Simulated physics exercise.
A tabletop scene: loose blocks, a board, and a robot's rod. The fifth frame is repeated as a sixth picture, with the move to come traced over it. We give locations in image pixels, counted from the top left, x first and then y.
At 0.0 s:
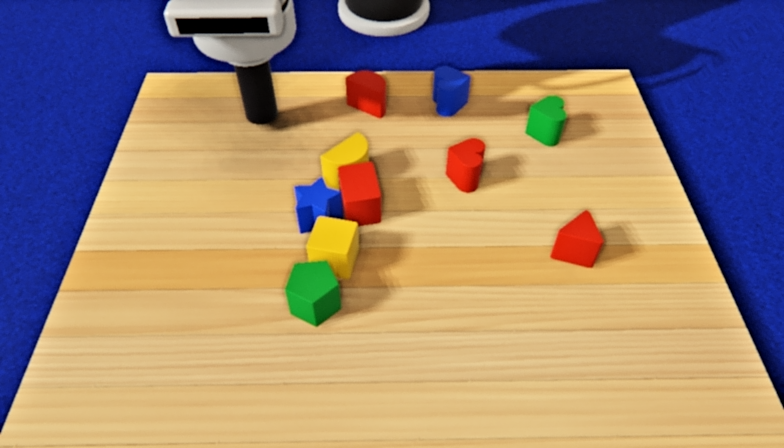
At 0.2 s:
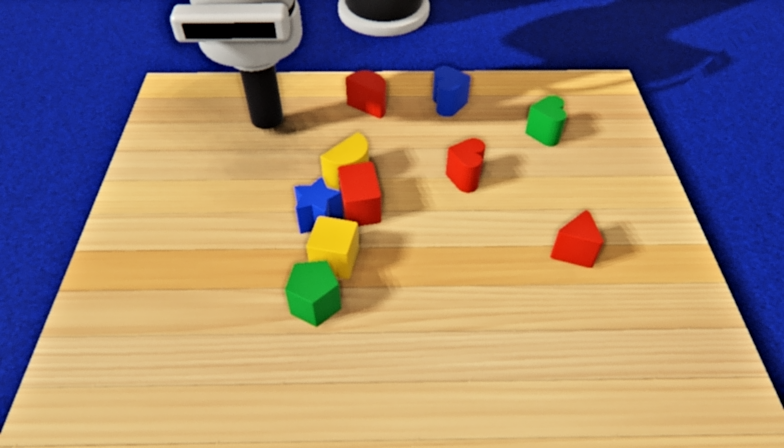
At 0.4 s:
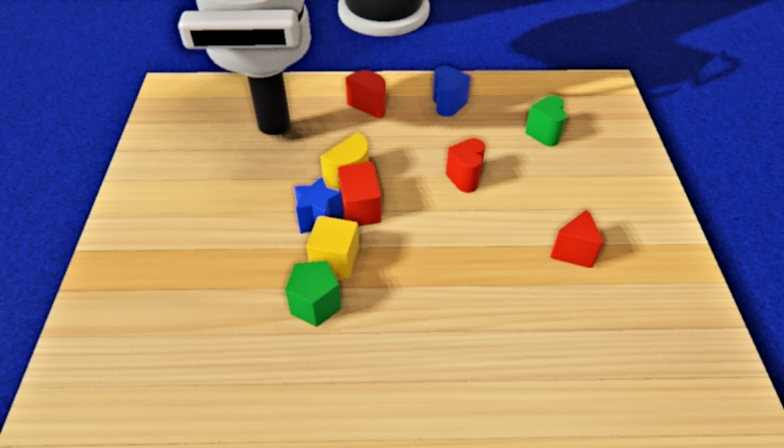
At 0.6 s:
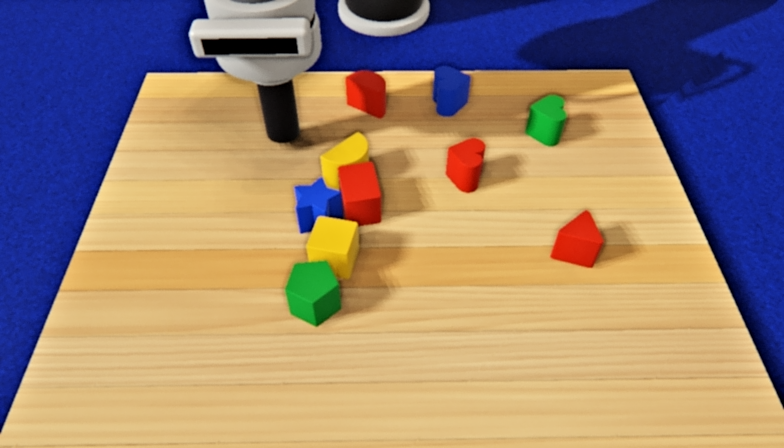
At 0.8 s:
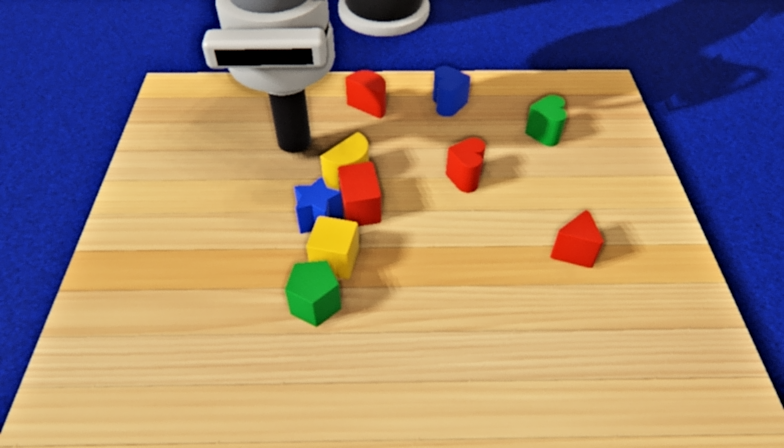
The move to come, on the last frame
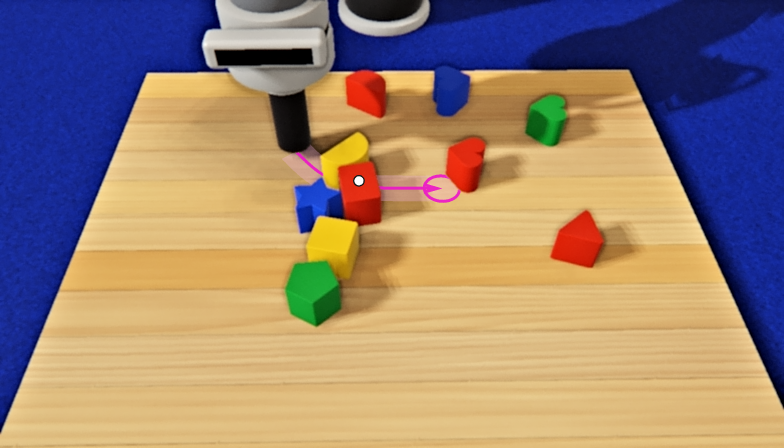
On a wooden tabletop, a robot's black rod moves slightly right and nearer past still, colourful blocks.
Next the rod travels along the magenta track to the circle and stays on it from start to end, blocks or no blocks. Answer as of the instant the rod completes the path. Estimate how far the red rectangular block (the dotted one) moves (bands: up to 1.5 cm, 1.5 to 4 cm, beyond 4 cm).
1.5-4 cm.
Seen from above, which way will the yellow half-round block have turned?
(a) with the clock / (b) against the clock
b: Against the clock.
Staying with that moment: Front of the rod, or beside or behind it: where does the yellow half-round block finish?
The rod has moved past the yellow half-round block by the time the path ends.
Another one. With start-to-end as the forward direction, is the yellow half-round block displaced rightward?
No, I don't think so.
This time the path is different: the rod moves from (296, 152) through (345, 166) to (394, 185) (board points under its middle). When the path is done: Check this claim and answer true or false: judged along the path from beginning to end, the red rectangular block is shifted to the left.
The claim does not hold.
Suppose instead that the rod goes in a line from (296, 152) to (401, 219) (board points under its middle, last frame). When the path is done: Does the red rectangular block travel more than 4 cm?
I expect so.
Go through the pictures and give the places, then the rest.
Rod's lower end (262, 115); blue star block (316, 194); yellow half-round block (348, 150); red rectangular block (359, 181); red heart (469, 151), in the first picture.
Rod (267, 119); blocks still, in the second picture.
Rod (275, 125); blocks still, in the third picture.
Rod (284, 133); blocks still, in the fourth picture.
Rod (295, 142); blue star block (316, 194); yellow half-round block (348, 150); red rectangular block (359, 181); red heart (469, 151), in the fifth picture.
Drawn move, from (296, 152) through (331, 179) and (385, 188) to (442, 188); the dot is on the red rectangular block.
The first path, step by step. One third of the way, rod (331, 170); yellow half-round block (362, 152), turned 30° anticlockwise; red rectangular block (365, 186).
Two thirds of the way, rod (385, 179); yellow half-round block (407, 146), turned 95° anticlockwise; red rectangular block (374, 195), turned 25° clockwise.
At the end, rod (443, 179); blue star block still; yellow half-round block (420, 139), turned 130° anticlockwise; red rectangular block (374, 195), turned 25° clockwise; red heart (473, 150).
